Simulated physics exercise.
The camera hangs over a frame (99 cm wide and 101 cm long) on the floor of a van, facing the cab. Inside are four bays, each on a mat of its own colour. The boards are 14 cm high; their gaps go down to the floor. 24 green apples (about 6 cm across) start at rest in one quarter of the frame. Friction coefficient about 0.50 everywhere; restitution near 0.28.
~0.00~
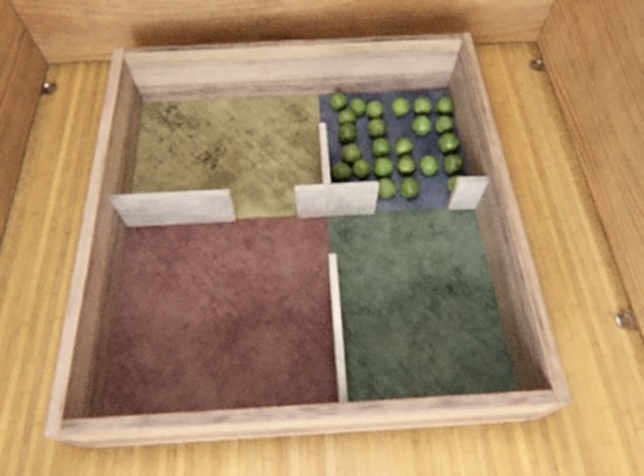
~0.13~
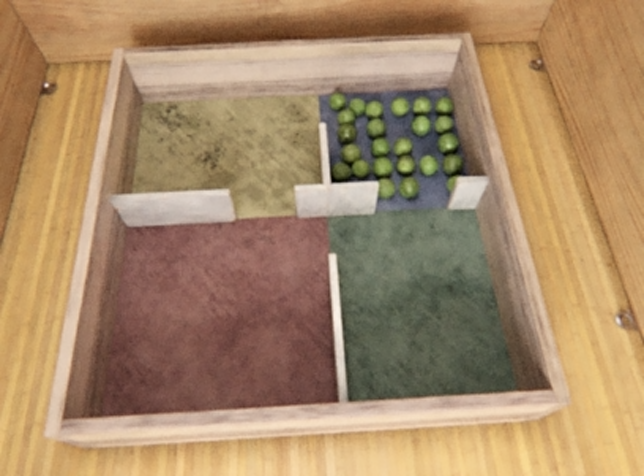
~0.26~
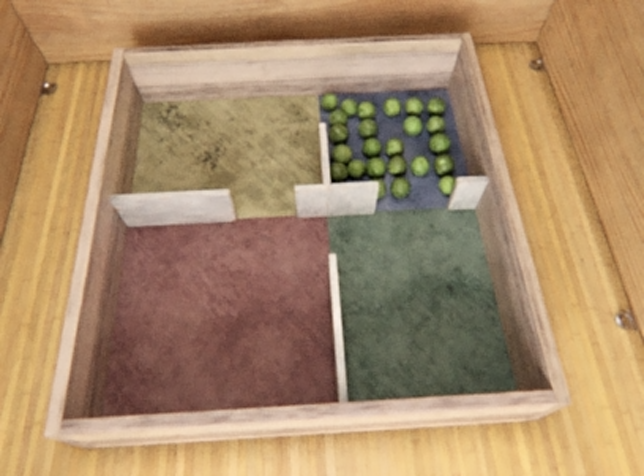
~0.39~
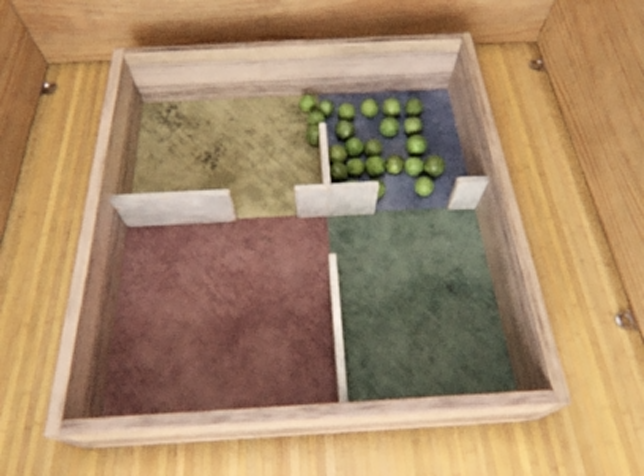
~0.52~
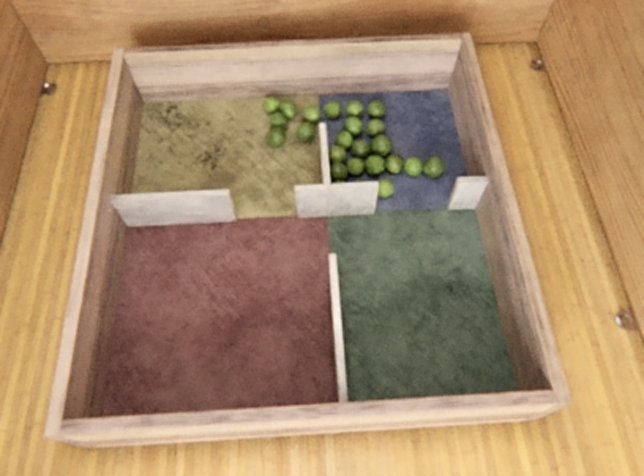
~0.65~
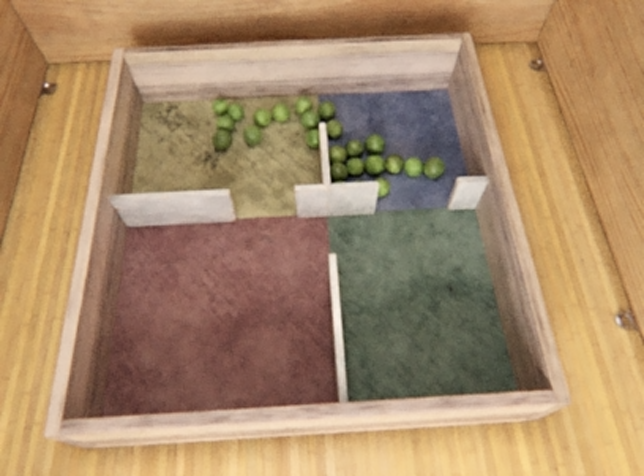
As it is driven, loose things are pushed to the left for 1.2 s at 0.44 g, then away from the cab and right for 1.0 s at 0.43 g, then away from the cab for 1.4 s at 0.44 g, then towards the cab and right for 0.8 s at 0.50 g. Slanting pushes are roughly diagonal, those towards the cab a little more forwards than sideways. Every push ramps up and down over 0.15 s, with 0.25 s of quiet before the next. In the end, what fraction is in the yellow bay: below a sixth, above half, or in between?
Under a sixth of the green apples end in the yellow bay.
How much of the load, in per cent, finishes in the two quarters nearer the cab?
About 40 per cent.
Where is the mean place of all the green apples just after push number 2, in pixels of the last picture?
Near (370, 247).
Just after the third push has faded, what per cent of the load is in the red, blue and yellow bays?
Red 40, blue 0, yellow 10 per cent.
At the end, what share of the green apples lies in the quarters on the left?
About 30 per cent.
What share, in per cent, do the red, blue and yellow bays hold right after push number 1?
By then: Red 0, blue 40, yellow 60 per cent.
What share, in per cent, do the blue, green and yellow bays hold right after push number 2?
By then: Blue 10, green 40, yellow 40 per cent.
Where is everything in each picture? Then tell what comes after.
In the first picture, middle of the blue mat (393, 146); middle of the green mat (417, 303); middle of the red mat (223, 314); middle of the yellow mat (228, 154); 24 in the blue bay; the apple farthest behind, in the direction of the first push, is at (445, 106).
In the second picture, 24 in the blue bay; the apple farthest behind, in the direction of the first push, is at (444, 107).
In the third picture, 24 in the blue bay; the apple farthest behind, in the direction of the first push, is at (436, 107).
In the fourth picture, 21 in the blue bay and 3 in the yellow bay; the apple farthest behind, in the direction of the first push, is at (434, 166).
In the fifth picture, 18 in the blue bay and 6 in the yellow bay; the apple farthest behind, in the direction of the first push, is at (434, 167).
In the sixth picture, 14 in the blue bay and 10 in the yellow bay; the apple farthest behind, in the direction of the first push, is at (434, 168).
After push 1 (1.44 s), 10 in the blue bay and 14 in the yellow bay.
After push 2 (2.69 s), 2 in the red bay, 2 in the blue bay, 10 in the green bay and 10 in the yellow bay.
After push 3 (4.34 s), 9 in the red bay, 1 in the blue bay, 11 in the green bay and 3 in the yellow bay.
After push 4 (5.39 s), 7 in the red bay, 6 in the blue bay, 10 in the green bay and 1 in the yellow bay.
Final count (at 6.40 s), 7 in the red bay, 9 in the blue bay, 7 in the green bay and 1 in the yellow bay. Asked share, 1 of 24, 4 per cent.
